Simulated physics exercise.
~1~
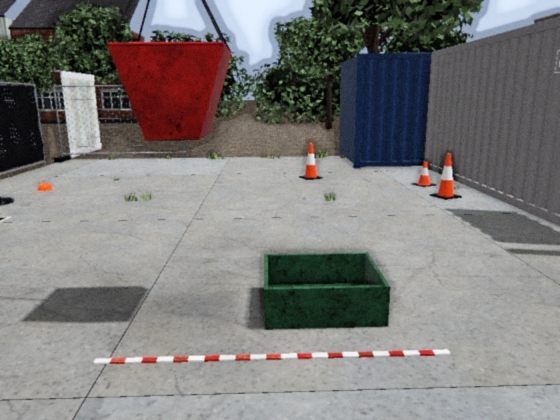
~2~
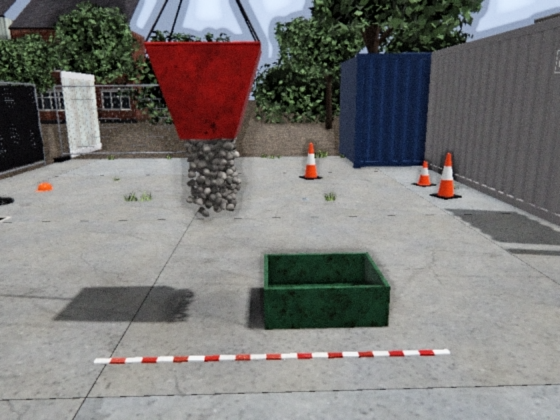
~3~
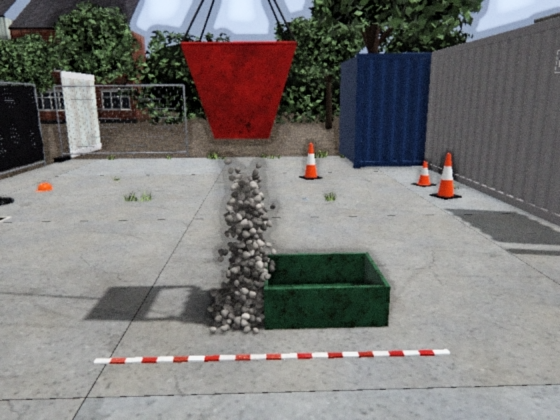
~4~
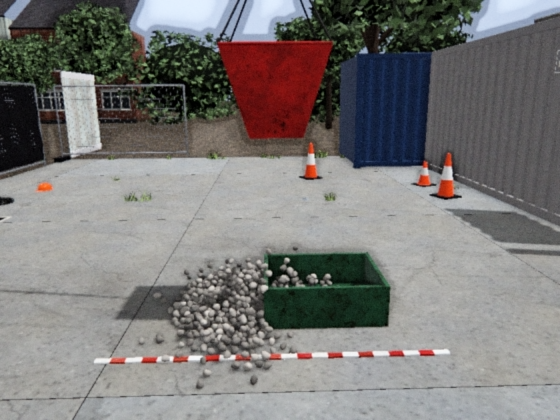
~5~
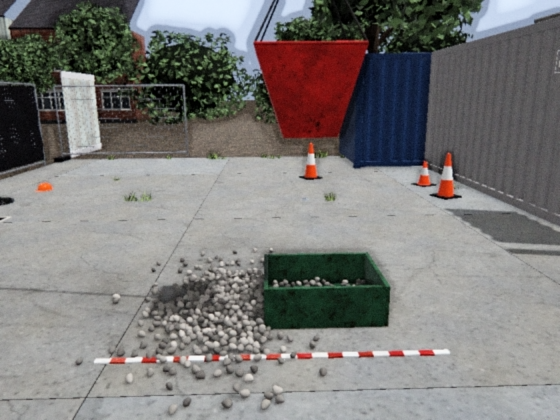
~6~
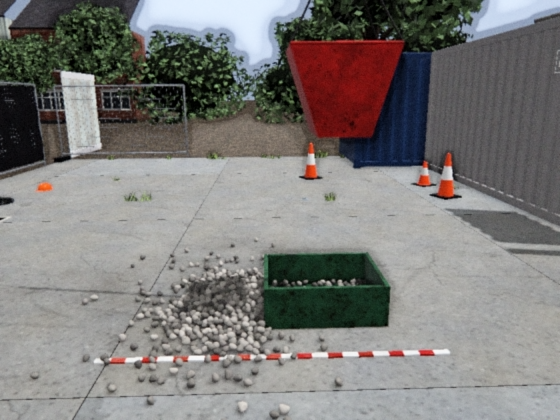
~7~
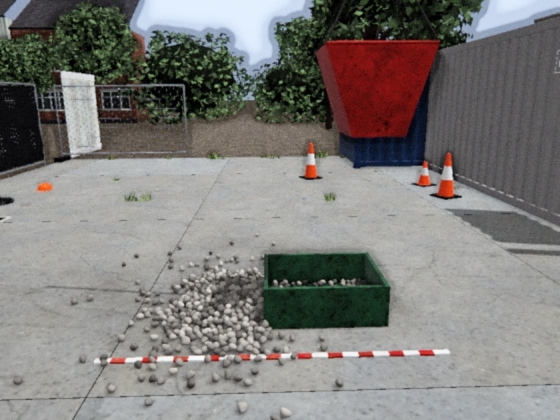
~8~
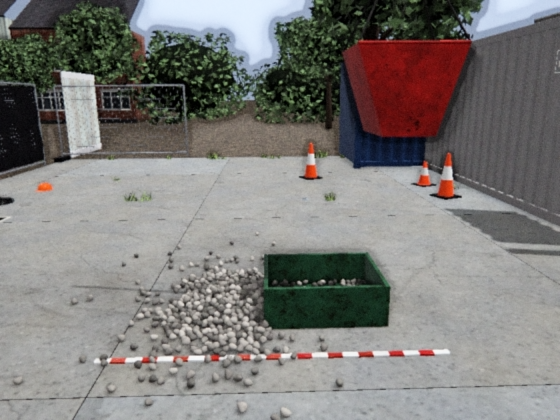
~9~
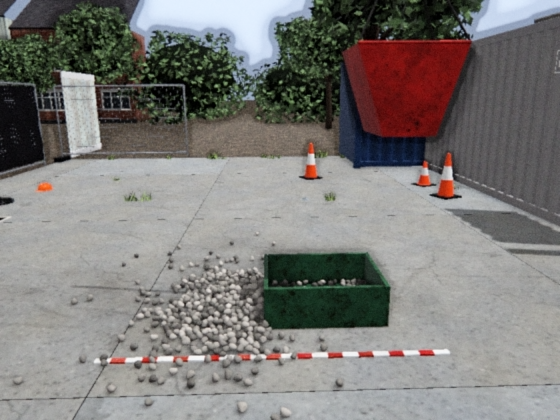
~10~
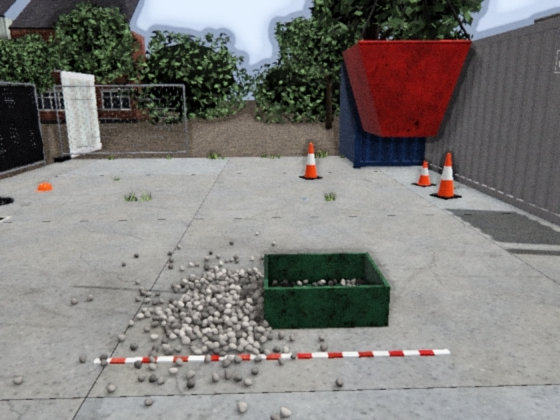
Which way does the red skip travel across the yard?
The red skip travels to the right, passing above and beyond the green bin before it comes to a stop.
